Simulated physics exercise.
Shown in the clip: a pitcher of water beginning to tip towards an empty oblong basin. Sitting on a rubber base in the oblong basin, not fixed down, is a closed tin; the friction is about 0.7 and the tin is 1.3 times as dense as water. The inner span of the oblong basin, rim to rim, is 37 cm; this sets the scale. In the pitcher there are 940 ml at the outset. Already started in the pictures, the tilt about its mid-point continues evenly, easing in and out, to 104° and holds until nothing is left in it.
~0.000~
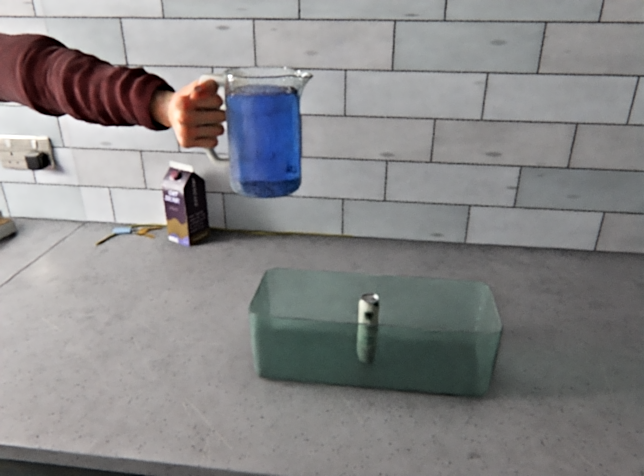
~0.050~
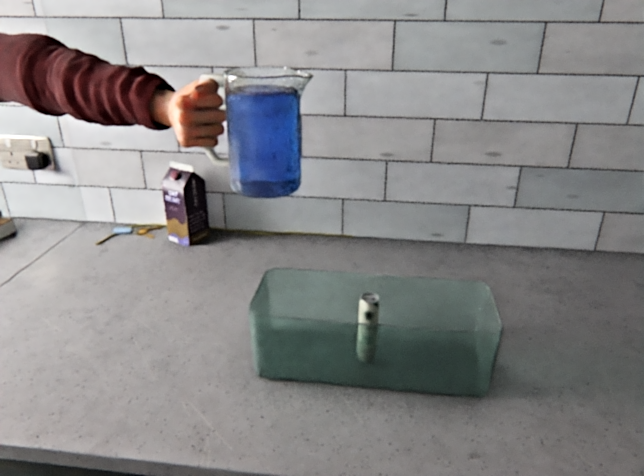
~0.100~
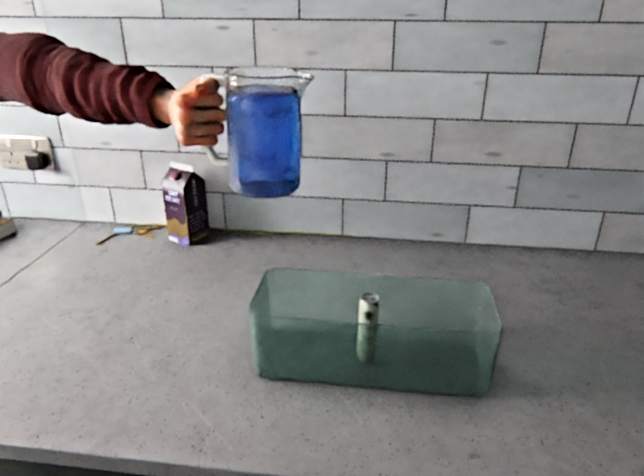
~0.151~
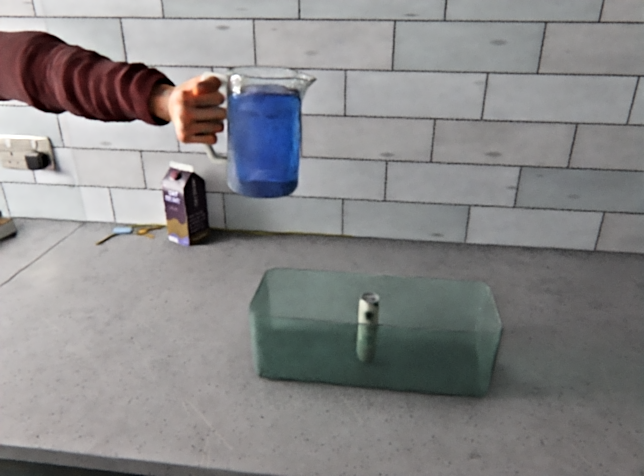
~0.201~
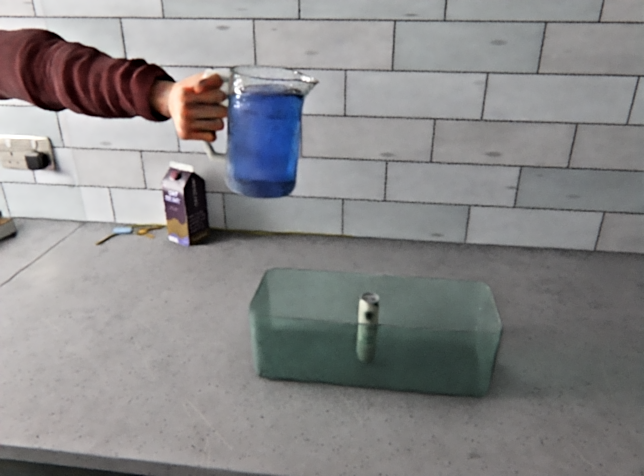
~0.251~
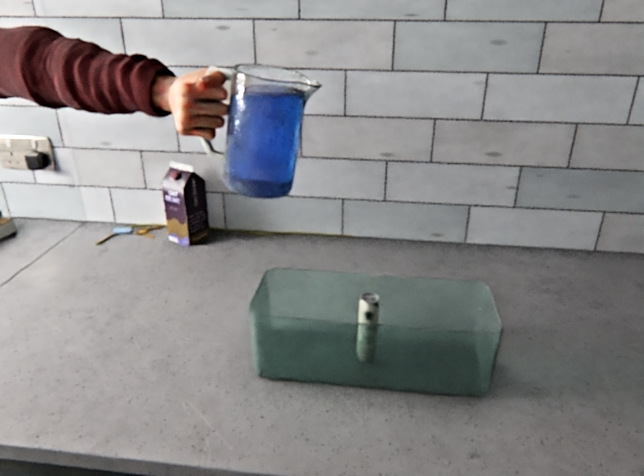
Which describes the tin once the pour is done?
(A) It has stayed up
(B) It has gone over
A.
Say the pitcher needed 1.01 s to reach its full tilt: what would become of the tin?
The tin stays balanced.
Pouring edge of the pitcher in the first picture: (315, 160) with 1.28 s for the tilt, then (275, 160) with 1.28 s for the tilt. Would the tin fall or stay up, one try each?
Try 1: Tipped over; try 2: Still standing.
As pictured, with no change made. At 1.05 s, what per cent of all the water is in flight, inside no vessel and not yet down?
Near 26 percent.
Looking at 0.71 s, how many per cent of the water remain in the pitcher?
I reckon about 90 in a hundred is still held.
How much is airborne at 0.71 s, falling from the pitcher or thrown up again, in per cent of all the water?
It comes to about 9 percent.
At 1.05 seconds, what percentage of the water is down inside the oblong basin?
Some 24 per cent.
After 0.71 s the tilt is 61° and 91 per cent is still to pour; the tin stands where it began.
After 1.05 s the tilt is 96° and 50 per cent is still to pour; the tin stands where it began.
After 1.40 s the tilt is 104° and 8 per cent is still to pour; the tin stands where it began.
After 1.78 s the tilt is 104° and 0 per cent is still to pour; the tin stands where it began.
In the end the tin stands where it began.
